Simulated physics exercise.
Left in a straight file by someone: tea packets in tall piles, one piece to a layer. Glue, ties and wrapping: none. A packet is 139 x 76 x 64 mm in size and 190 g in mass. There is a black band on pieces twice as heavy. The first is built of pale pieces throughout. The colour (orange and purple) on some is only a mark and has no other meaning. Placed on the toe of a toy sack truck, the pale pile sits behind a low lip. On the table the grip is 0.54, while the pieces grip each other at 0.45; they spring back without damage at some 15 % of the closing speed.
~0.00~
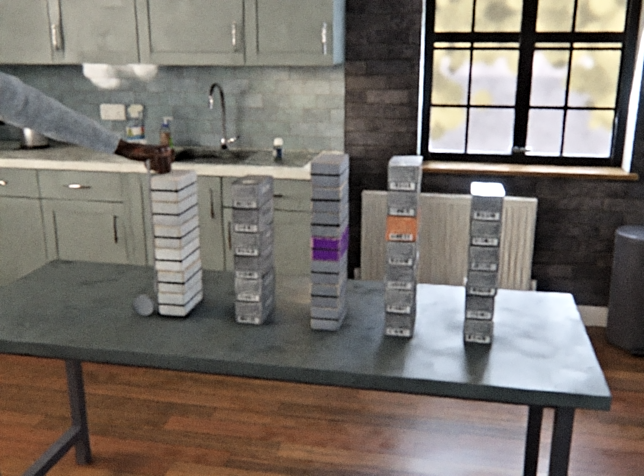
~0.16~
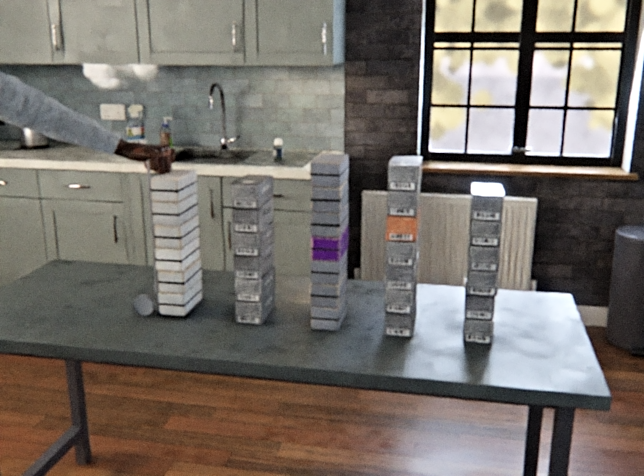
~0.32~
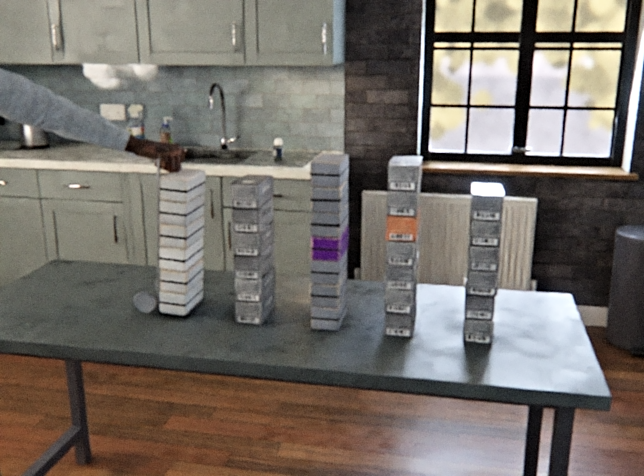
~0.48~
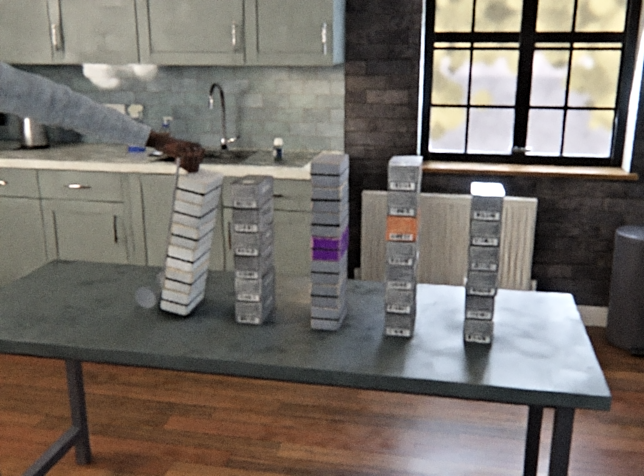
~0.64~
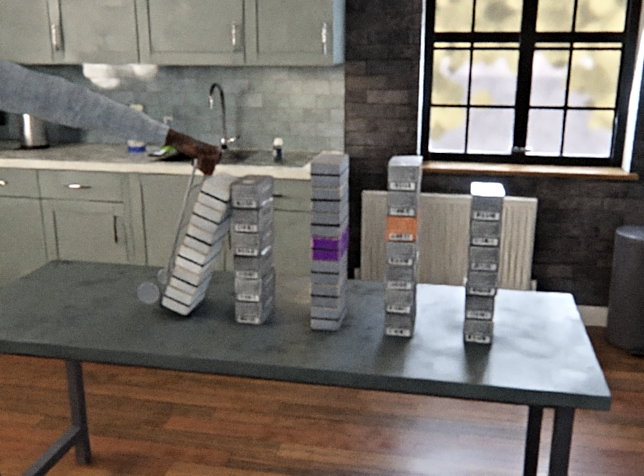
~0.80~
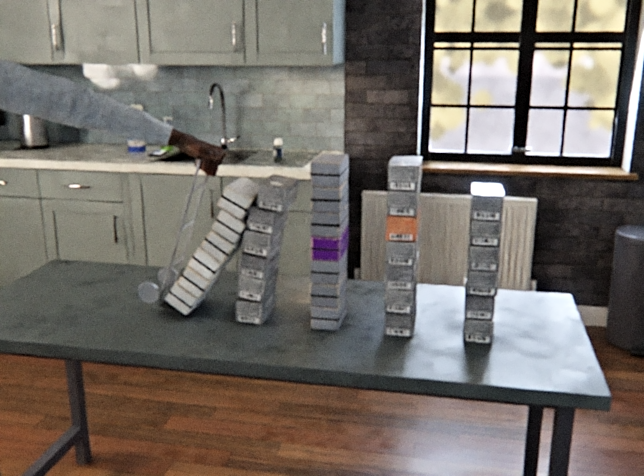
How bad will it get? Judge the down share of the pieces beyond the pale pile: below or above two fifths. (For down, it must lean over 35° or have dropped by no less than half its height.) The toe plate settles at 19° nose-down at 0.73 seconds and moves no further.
Above two fifths.
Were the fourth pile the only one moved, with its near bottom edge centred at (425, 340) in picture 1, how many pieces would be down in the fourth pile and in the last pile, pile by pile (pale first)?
Fourth 7, last 6.
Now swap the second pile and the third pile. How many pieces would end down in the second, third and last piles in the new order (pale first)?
Second 6, third 5, last 6.
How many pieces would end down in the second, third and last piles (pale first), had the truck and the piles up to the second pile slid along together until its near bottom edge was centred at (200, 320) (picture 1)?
The tally would be second 6, then third 6, then last 6.
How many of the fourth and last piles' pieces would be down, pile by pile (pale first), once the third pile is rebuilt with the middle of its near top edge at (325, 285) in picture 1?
You'd get fourth 6 and last 6.
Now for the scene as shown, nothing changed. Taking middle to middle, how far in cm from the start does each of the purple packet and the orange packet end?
Purple ends up some 28 cm away; orange ends up some 122 cm away.
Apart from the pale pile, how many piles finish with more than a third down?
All told, the figure is 4.
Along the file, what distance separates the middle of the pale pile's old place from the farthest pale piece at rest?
40 cm.
After 1.32 s, 6 of the pale pile down; 7 of the 26 other packets down; purple packet 28° from how it stood; orange packet 15° from how it stood.
After 1.80 s, 6 of the pale pile down; 26 of the 26 other packets down; purple packet 47° from how it stood, 10 cm lower; orange packet 18° from how it stood, 18 cm lower.
In the end (2.8 s), 6 of the pale pile down; 26 of the 26 other packets down; orange packet on its side; purple packet 46° from how it stood, 10 cm lower. That is 100 per cent. From the last view, middles, purple packet near (427, 283).
